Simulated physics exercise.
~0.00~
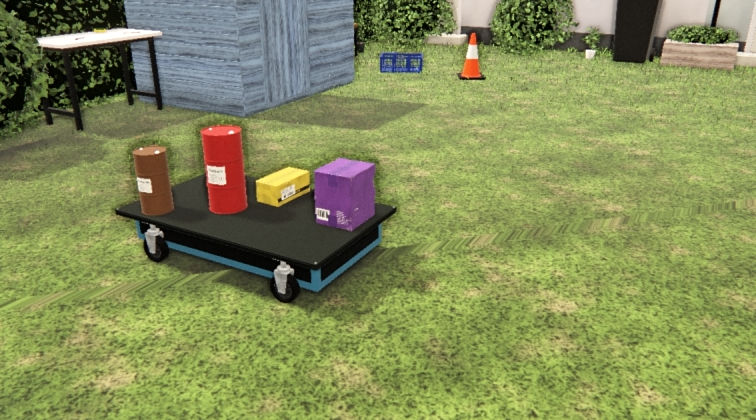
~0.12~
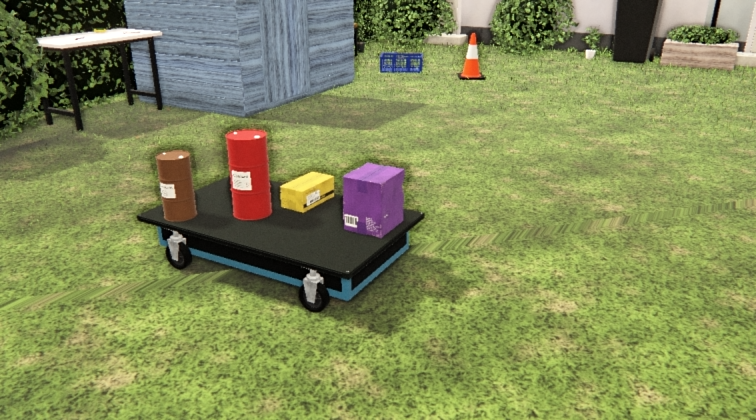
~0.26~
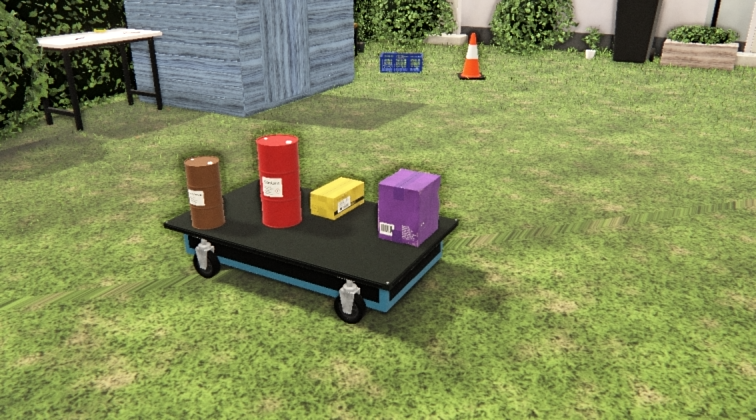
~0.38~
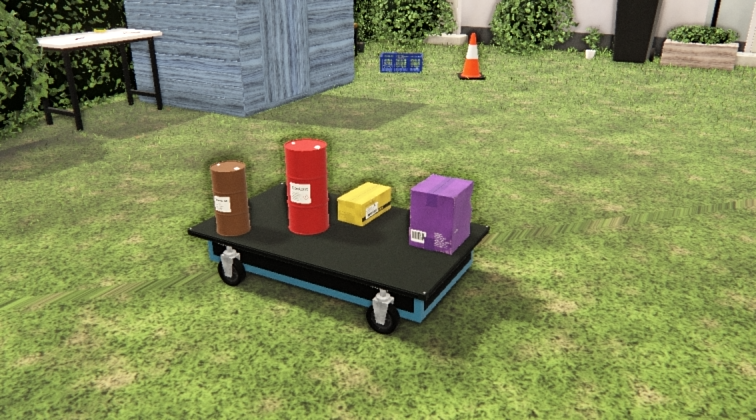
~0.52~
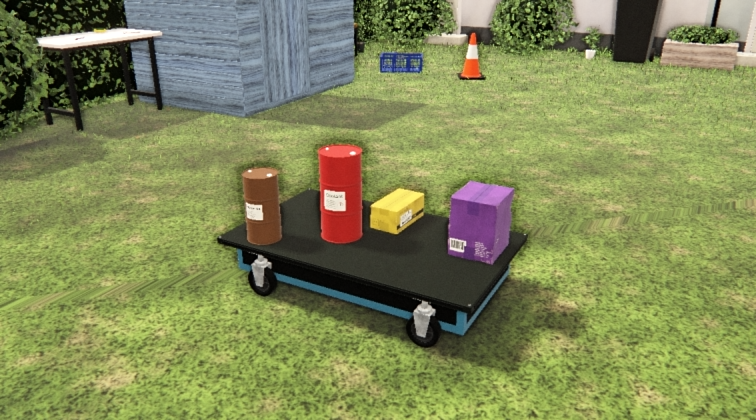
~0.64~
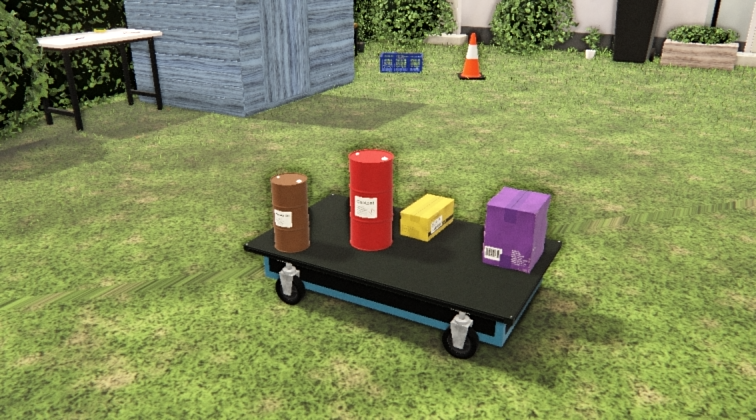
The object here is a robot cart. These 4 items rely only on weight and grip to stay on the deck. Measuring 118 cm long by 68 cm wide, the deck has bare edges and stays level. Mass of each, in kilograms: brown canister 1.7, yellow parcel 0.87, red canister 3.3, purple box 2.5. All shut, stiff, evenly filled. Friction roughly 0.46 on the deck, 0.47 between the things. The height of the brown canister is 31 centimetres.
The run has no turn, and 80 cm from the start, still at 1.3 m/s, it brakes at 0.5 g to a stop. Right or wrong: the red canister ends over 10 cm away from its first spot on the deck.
Wrong.
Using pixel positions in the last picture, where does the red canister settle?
It ends up at about (403, 206).
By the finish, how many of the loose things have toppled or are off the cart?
The tally is 0.
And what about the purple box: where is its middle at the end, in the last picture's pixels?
It finishes around (554, 237).
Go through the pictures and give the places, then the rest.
Cart 0 cm along; red canister (225, 170); brown canister (154, 180), in the first picture.
Cart 16 cm along; purple box (374, 199); brown canister (177, 186), in the second picture.
Cart 34 cm along; yellow parcel (338, 198); purple box (409, 207), in the third picture.
Cart 49 cm along; brown canister (231, 198); yellow parcel (365, 204), in the fourth picture.
Cart 68 cm along; purple box (481, 221); brown canister (262, 206), in the fifth picture.
Cart 83 cm along; red canister (371, 200); yellow parcel (428, 217), in the sixth picture.
Around 0.74 s, cart 92 cm along.
Around 0.84 s, cart 97 cm along.
Finally (1.4 s), all 4 still in place (within 10 cm). In the last view, red canister near (403, 206).
